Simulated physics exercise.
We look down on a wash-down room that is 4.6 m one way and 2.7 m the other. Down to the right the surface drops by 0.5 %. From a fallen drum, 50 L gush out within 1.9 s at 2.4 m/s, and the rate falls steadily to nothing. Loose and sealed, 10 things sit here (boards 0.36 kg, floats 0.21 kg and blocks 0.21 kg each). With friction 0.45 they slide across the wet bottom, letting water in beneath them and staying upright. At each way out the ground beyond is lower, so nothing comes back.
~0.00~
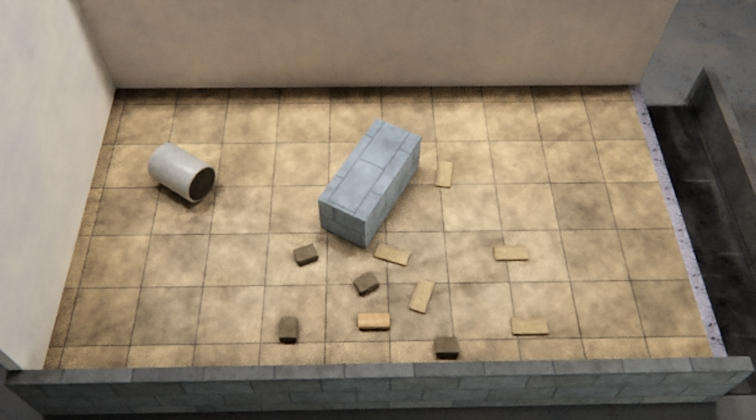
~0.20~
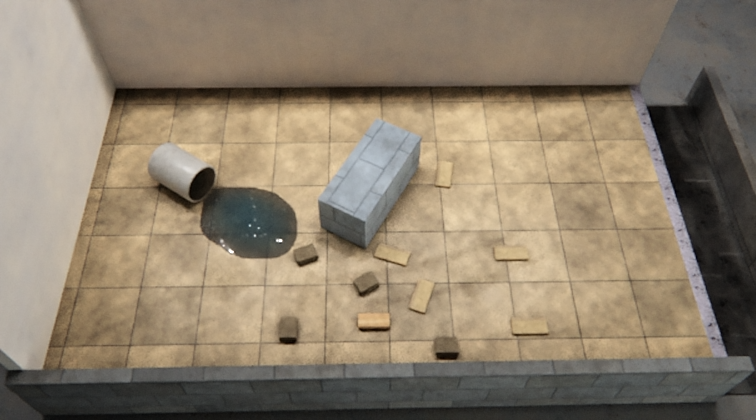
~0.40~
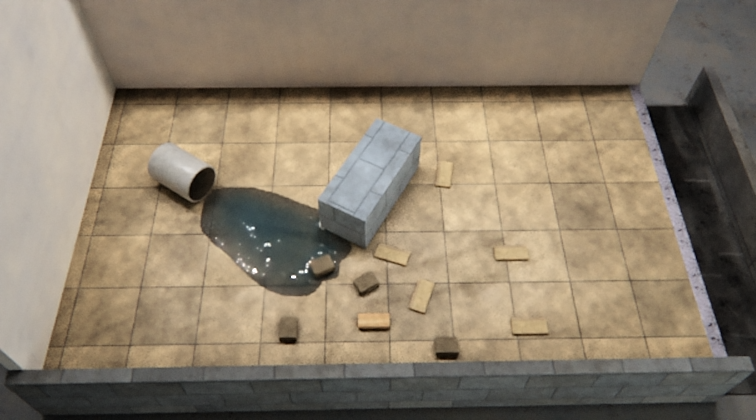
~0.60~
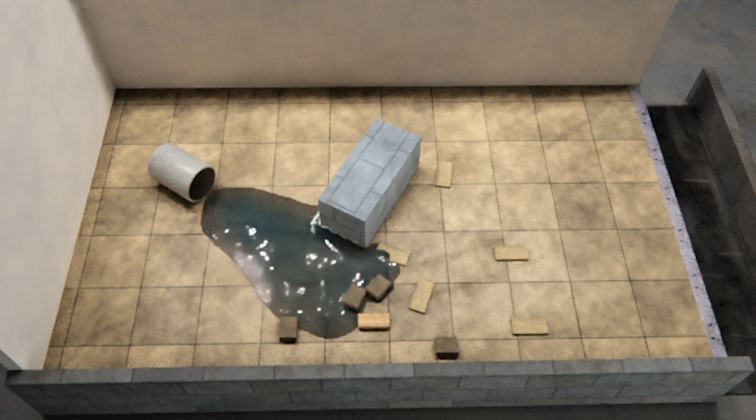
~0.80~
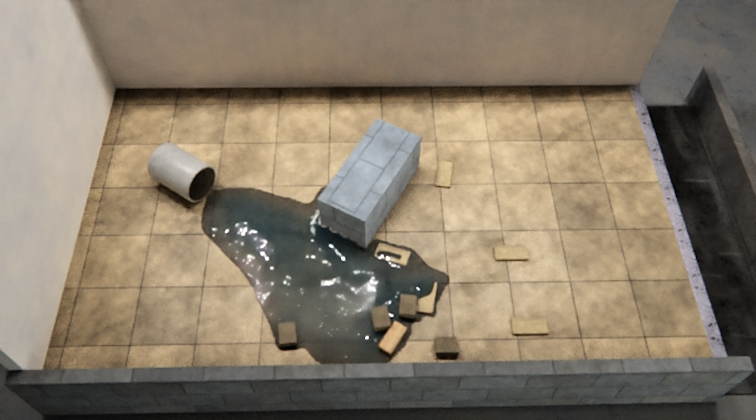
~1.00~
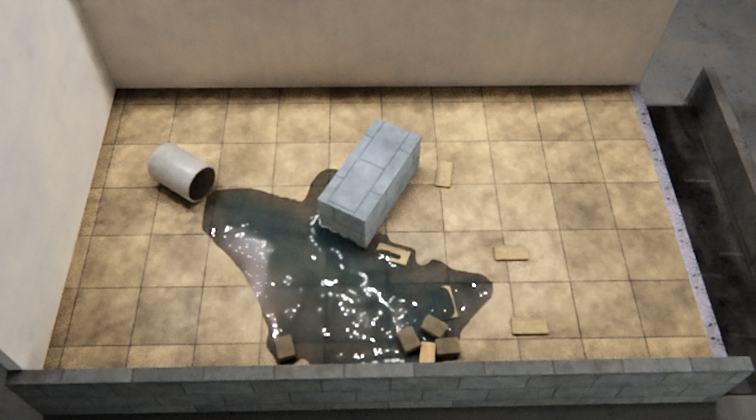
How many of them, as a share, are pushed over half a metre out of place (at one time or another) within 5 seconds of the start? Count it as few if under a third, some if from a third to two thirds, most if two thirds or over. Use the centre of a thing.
Some.
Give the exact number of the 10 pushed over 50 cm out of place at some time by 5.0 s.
The count is 6.
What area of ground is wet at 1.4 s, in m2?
About 2.0 m2.
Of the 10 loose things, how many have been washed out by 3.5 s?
By that moment the number is 5.
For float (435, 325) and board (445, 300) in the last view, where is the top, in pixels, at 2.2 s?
Somewhere around (630, 310) and (577, 291).
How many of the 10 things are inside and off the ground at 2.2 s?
I count 4.
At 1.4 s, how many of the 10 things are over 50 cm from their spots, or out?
I make it 4.
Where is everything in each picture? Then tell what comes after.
The first picture shows a float at (305, 252) rests on the ground; a float at (366, 281) rests on the ground; water covers 0.0 m2; 0 of 10 have shifted.
The second picture shows a float at (305, 252) rests on the ground; a float at (366, 281) rests on the ground; water covers 0.4 m2; 0 of 10 have shifted.
The third picture shows a float at (322, 264) rests on the ground, 16 cm from its start; a float at (366, 281), on the bottom; 0.7 m2 under water; 1 of 10 have shifted.
The fourth picture shows a float at (354, 295) rests on the ground, 52 cm from its start; a float at (378, 285), on the bottom, 9 cm from its start; 1.0 m2 under water; 2 of 10 have shifted.
The fifth picture shows a float at (381, 317) floats, 77 cm from its start; a float at (408, 304), on the bottom, 35 cm from its start; 1.4 m2 under water; 3 of 10 have shifted.
The sixth picture shows a float at (409, 338) floats, 102 cm from its start; a float at (435, 326), afloat, 60 cm from its start; 1.8 m2 under water; 5 of 10 have shifted.
After 1.4 s 4 of 10 are over 50 cm from their spots; 5 afloat.
After 2.2 s 6 of 10 are over 50 cm from their spots; 4 afloat.
After 3.5 s 6 of 10 are over 50 cm from their spots; 0 afloat.
After 5.0 s 6 of 10 are over 50 cm from their spots, and 6 have been at some point; 0 afloat.
